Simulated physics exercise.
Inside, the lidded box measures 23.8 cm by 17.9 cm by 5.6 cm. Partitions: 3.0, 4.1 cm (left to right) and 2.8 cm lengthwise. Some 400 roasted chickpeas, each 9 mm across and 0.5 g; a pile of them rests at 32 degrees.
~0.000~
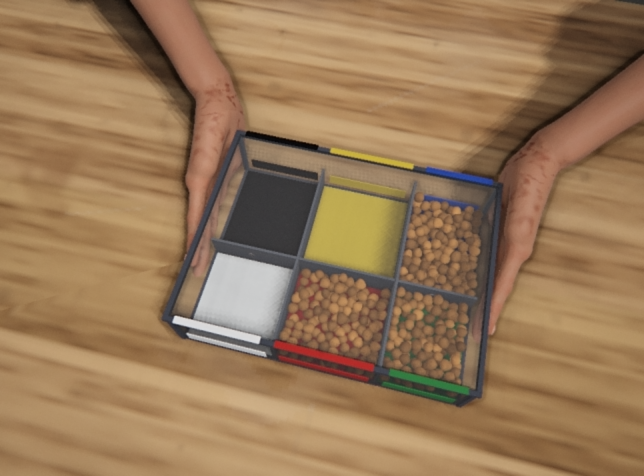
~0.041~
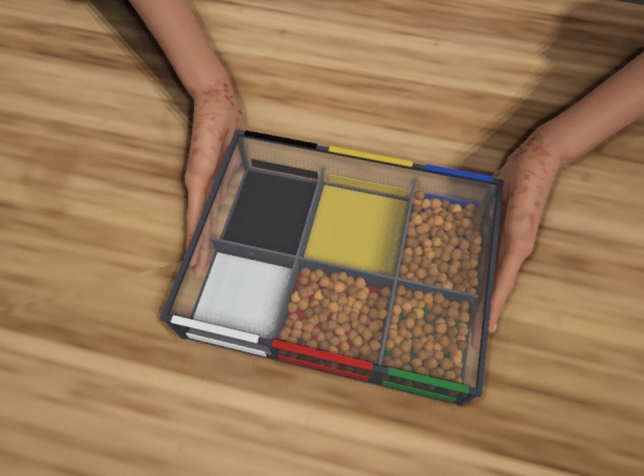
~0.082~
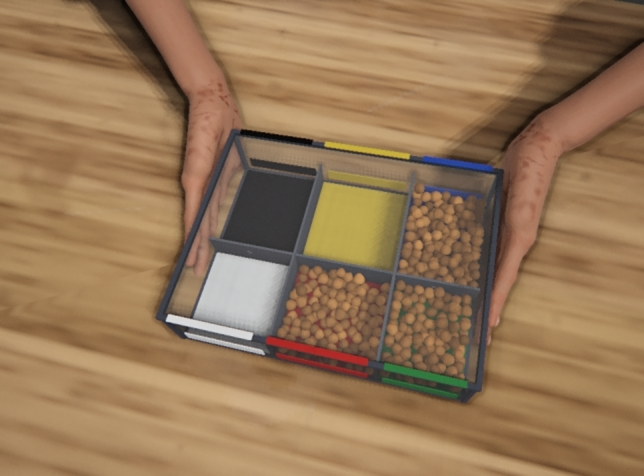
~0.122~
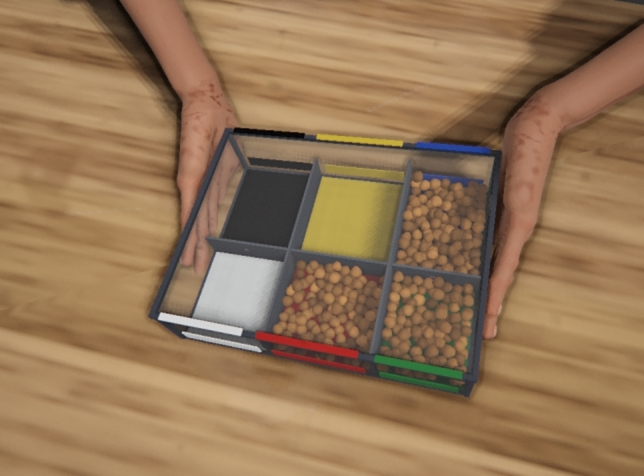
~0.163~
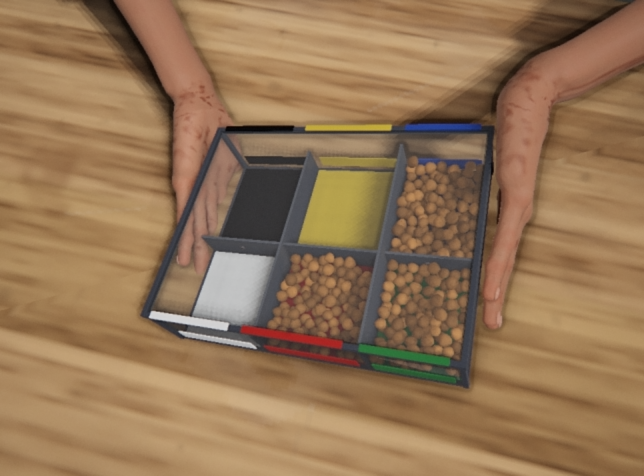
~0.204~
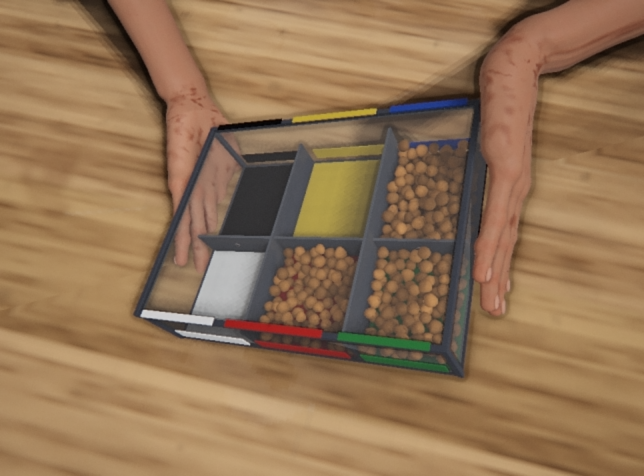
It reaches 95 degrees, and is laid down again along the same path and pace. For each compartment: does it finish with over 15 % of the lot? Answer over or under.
Red under, blue over, green over, yellow under, white over, black under.
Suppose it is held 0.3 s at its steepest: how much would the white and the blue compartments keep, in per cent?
In that case white 25, blue 35.
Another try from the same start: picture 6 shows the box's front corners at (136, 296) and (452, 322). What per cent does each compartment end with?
Red 10, blue 40, green 15, yellow 5, white 15, black 20.
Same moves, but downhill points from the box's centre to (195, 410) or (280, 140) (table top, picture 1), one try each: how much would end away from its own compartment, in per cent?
Some 50 and 50 per cent.
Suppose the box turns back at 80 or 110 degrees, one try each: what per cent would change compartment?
Some 30 and 50 per cent.
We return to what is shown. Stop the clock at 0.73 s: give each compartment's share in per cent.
Red 25; blue 40; green 25; yellow 5; white 10; black 0.
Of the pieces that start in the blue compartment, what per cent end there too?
About 80 per cent.
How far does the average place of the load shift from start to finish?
Some 6.0 cm.
After 0.73 s, tilt 94 degrees; red 25 %, blue 40 %, green 25 %, yellow 5 %, white 10 %.
After 1.08 s, tilt 40 degrees; red 10 %, blue 35 %, green 20 %, yellow 5 %, white 25 %, black 5 %.
After 1.53 s, tilt 0 degrees; red 10 %, blue 35 %, green 20 %, yellow 5 %, white 25 %, black 5 %.
At rest (2.0 s), red 10 %, blue 35 %, green 20 %, yellow 5 %, white 25 %, black 5 %.
